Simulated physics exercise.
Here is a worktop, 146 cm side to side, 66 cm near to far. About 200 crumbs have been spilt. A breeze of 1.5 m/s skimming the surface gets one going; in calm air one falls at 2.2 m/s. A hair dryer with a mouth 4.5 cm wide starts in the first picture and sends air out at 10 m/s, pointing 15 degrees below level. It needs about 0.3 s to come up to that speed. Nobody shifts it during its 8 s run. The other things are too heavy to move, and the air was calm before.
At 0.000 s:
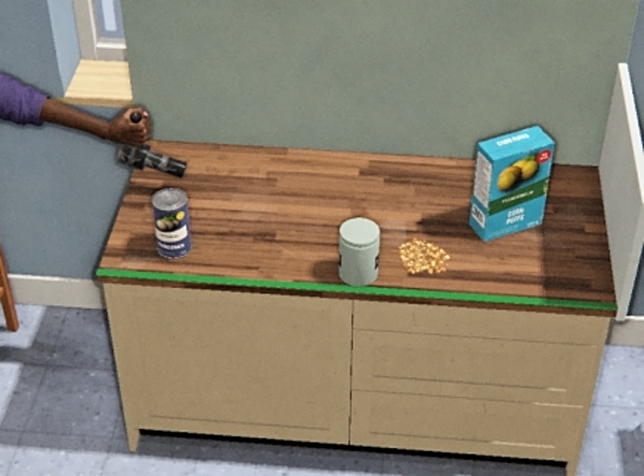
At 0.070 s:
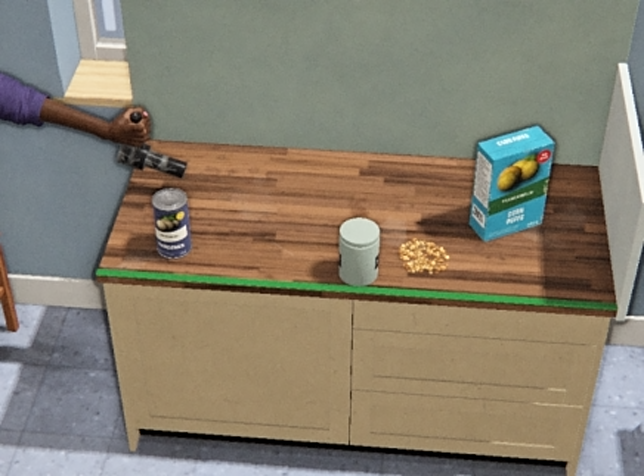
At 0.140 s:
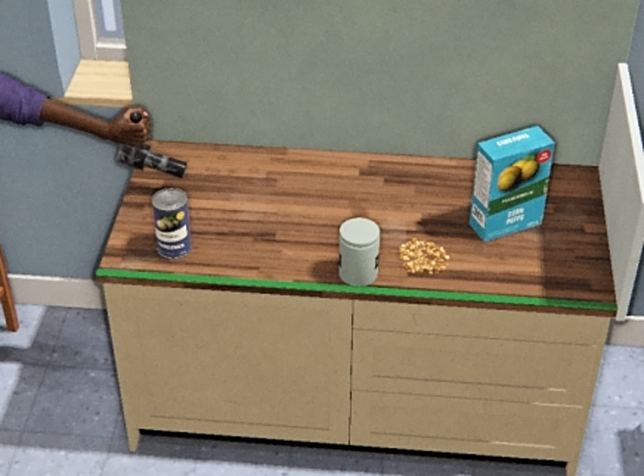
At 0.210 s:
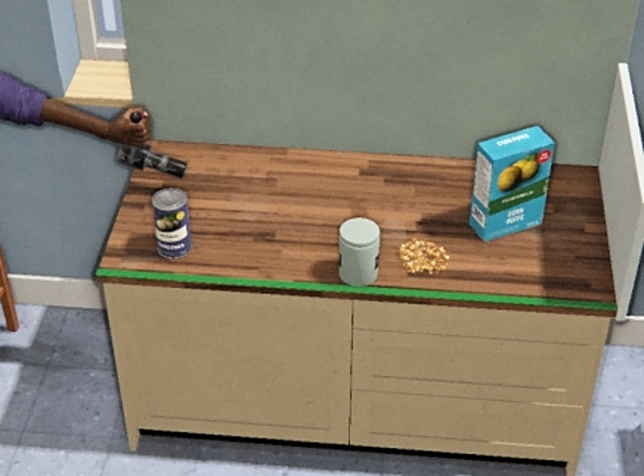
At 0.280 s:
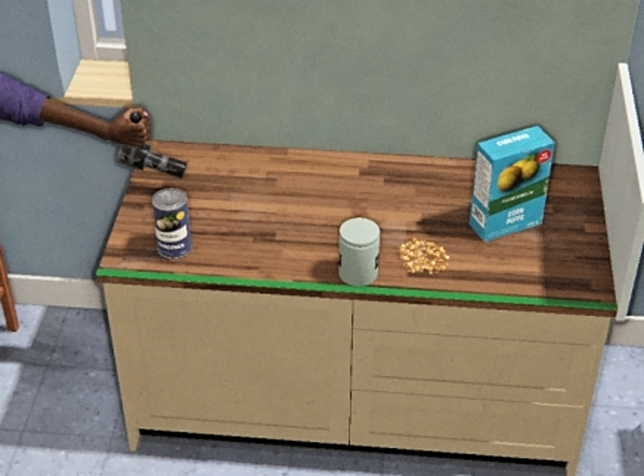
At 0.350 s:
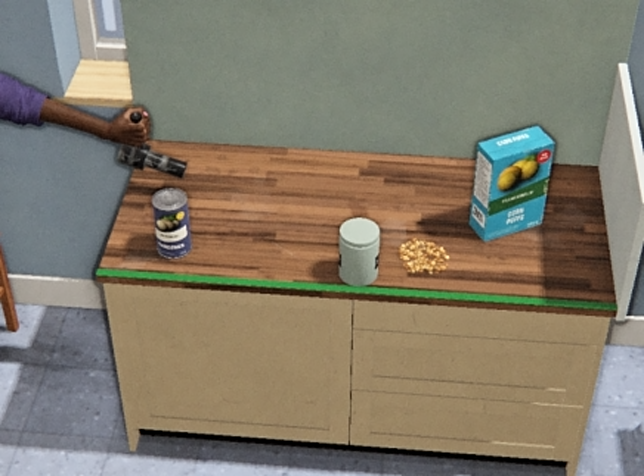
Hand in a purple sleeve holding a dark hair dryer over a wooden worktop, while pale crumbs, tin, jar and carton stay still.
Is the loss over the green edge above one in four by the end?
Answer: Yes.
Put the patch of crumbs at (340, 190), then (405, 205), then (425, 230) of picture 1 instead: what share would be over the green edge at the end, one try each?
In turn about 0 %, 0 %, 20 %.
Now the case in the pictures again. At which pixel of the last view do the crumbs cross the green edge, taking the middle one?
Near (537, 305).
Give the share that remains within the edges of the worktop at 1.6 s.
Some 20 per cent.
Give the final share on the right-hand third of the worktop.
Some 10 per cent.
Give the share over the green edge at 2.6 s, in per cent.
About 80 %.
After 1.6 s, 81 % are over the green edge; the middle of those still in play is near (615, 294); 82 % have settled or left.
After 2.6 s, 84 % are over the green edge; the middle of those still in play is near (614, 294); 90 % have settled or left.
After 4.4 s, 86 % are over the green edge; 92 % have settled or left.
After 8.0 s, at the end, 90 % are over the green edge.
